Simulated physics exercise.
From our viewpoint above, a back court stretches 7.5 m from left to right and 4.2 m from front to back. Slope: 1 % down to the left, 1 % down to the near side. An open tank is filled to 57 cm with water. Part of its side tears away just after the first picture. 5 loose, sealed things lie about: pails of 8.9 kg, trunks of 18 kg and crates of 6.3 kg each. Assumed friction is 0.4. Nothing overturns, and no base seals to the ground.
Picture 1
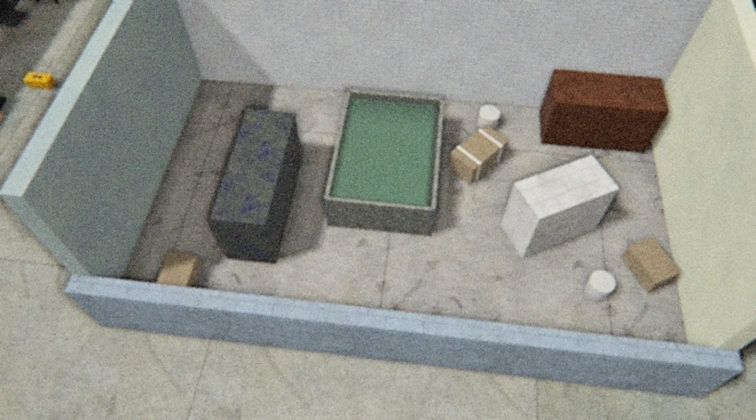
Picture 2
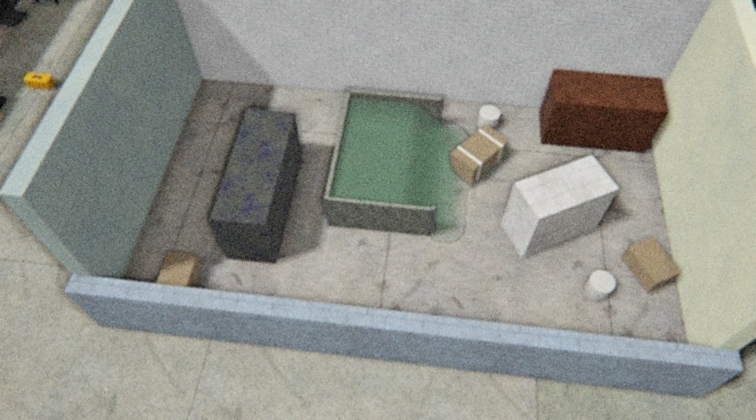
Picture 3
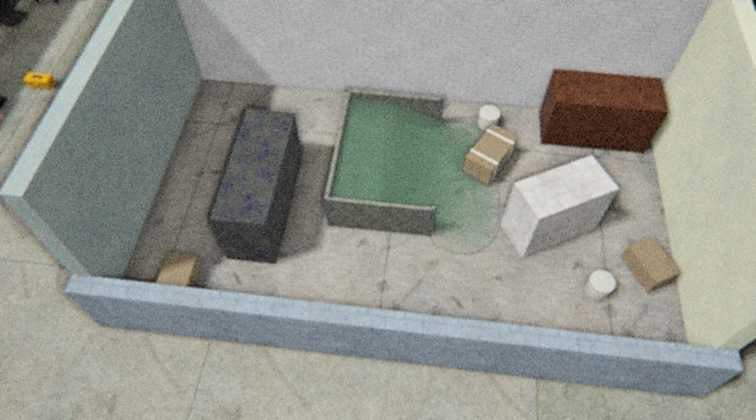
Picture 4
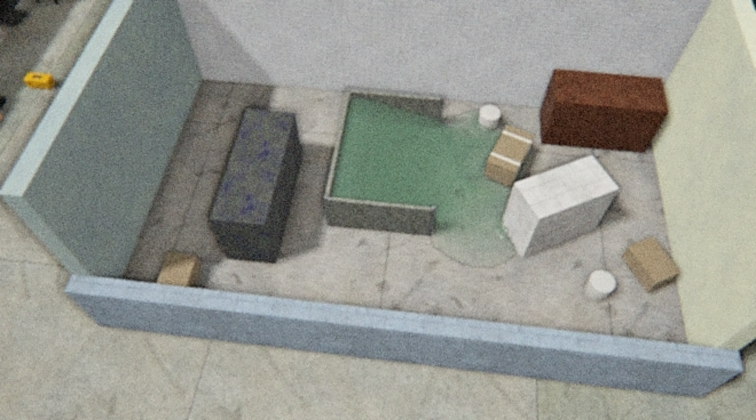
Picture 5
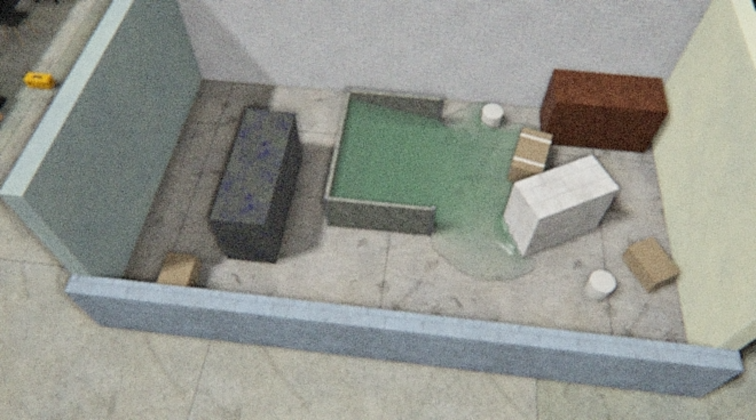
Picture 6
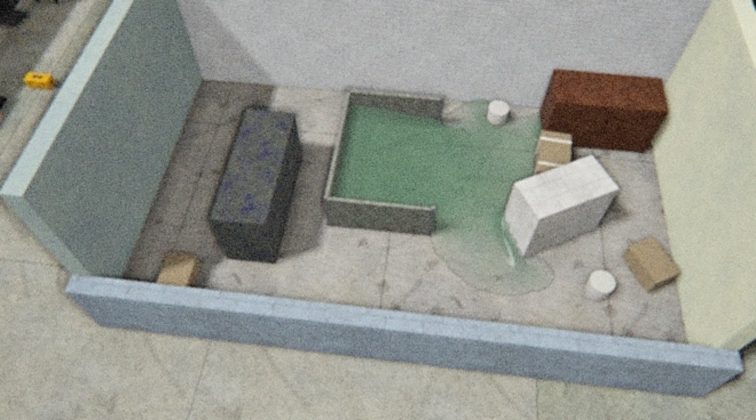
In a walled court seen from above, an open tank of green water stands among blocks and small crates until its right side gives way. Water spreads rightward across the ground, pushing a strapped crate toward the reddish-brown block, then reaches the white block while a small white pail shifts slightly right.
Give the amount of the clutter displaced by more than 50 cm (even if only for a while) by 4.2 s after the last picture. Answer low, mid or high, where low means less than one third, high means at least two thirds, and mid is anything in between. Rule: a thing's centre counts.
High.
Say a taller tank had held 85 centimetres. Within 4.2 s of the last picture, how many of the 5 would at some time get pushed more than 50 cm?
In that case 5 of them.
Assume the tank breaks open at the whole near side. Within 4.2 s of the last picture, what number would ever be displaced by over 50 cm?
The count would be 3.
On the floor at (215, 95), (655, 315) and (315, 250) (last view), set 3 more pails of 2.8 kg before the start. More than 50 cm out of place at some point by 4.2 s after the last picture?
So it's stays below, then gets above, then stays below.
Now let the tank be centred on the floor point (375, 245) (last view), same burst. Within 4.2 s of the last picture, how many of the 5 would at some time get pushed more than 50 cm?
Result: 4.
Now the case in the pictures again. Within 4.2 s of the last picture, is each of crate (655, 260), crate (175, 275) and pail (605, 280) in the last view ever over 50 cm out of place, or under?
Beyond the mark, within the mark, beyond the mark.
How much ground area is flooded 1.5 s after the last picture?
Near 14 m2 in all.
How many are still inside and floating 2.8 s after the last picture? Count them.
At that moment 3.
Then, 0.4 s after the last picture 2 of 5 are over 50 cm from their spots; 0 afloat.
Then, 1.5 s after the last picture 2 of 5 are over 50 cm from their spots; 2 afloat.
Then, 2.8 s after the last picture 3 of 5 are over 50 cm from their spots; 3 afloat.
Then, 4.2 s after the last picture 3 of 5 are over 50 cm from their spots, and 4 have been at some point; 3 afloat.
